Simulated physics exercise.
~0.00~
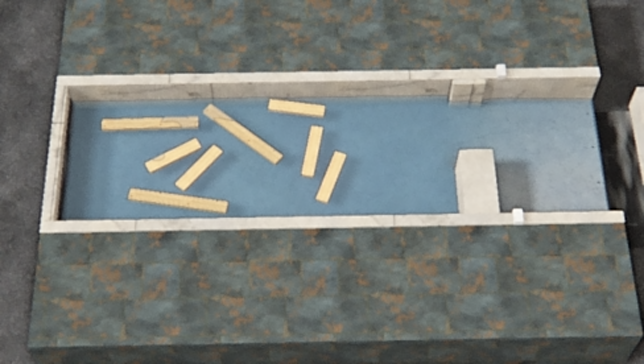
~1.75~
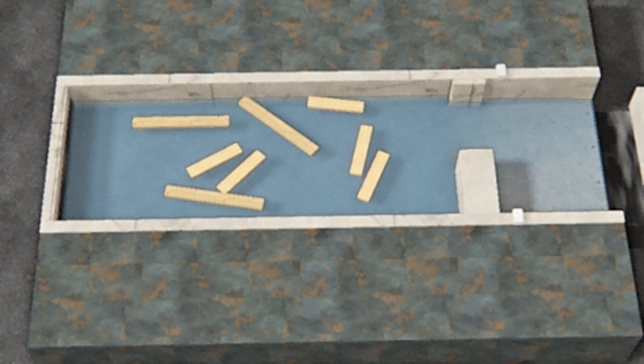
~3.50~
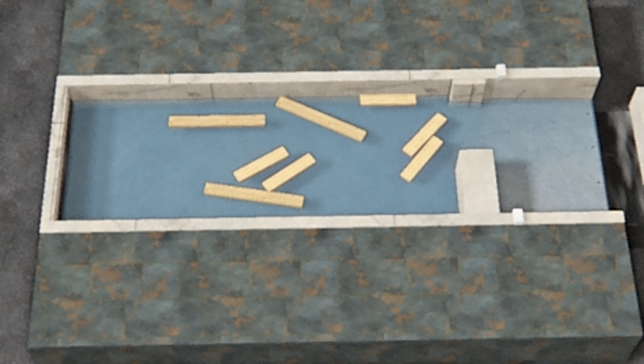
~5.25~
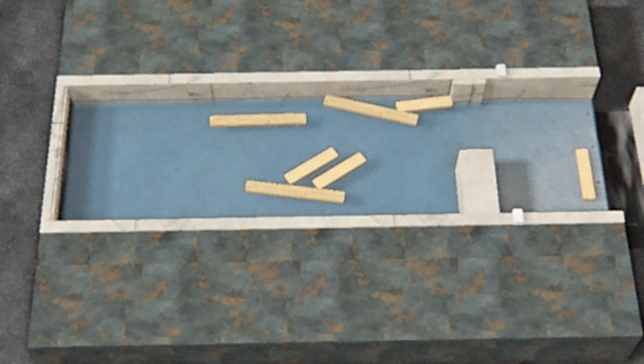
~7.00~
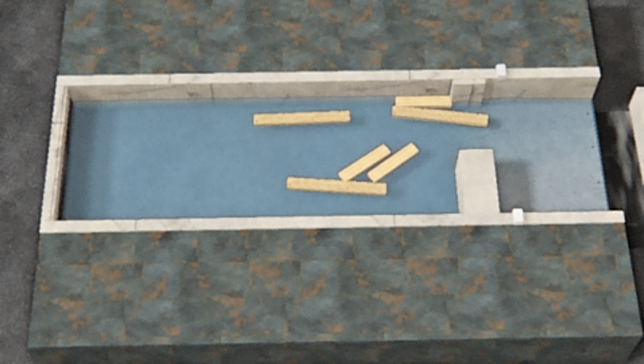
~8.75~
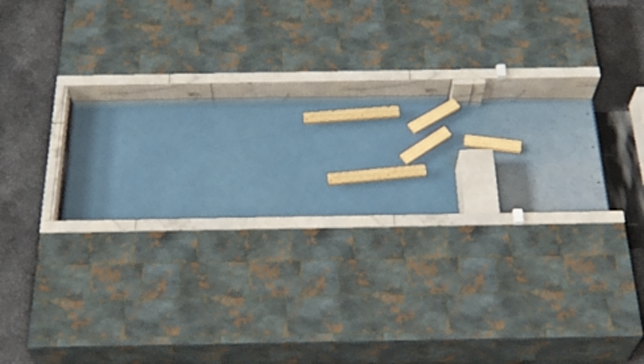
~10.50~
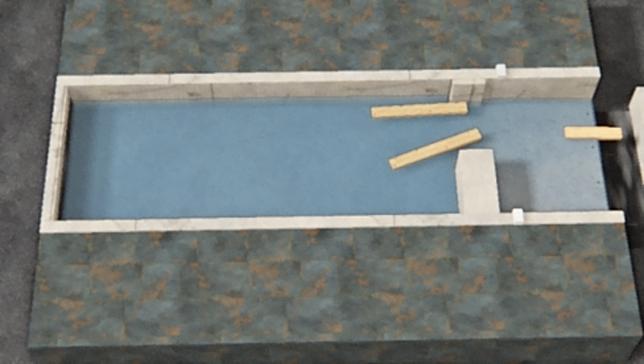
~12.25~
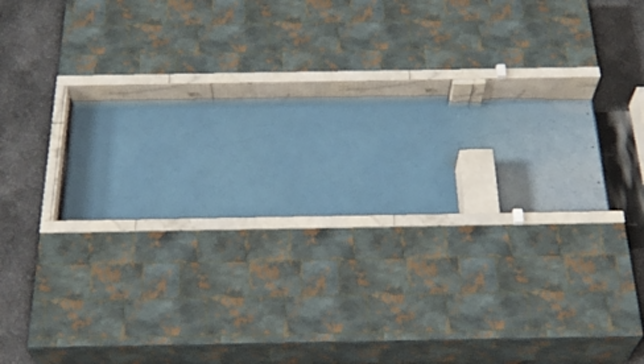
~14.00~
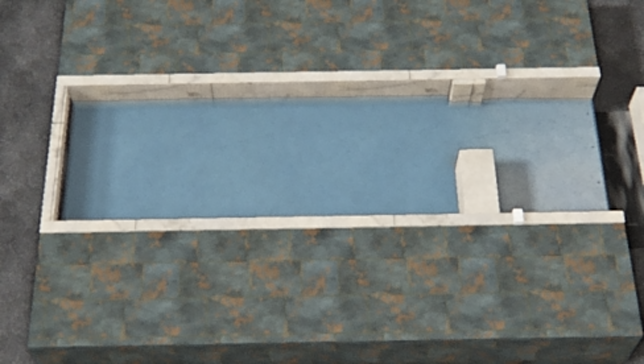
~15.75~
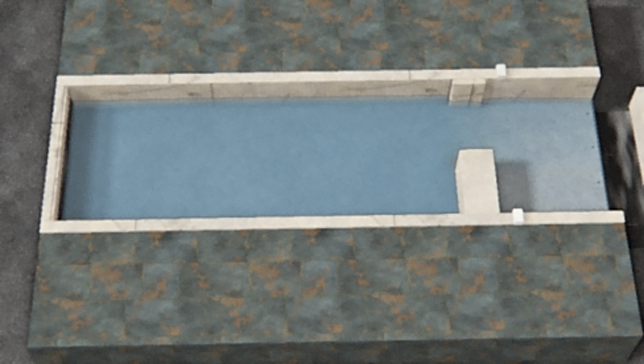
Pale wooden planks drifted to the right along a shallow blue channel between white walls, bunching and turning as they reached the narrow gap near the end. They slipped through one after another until the channel was left empty.
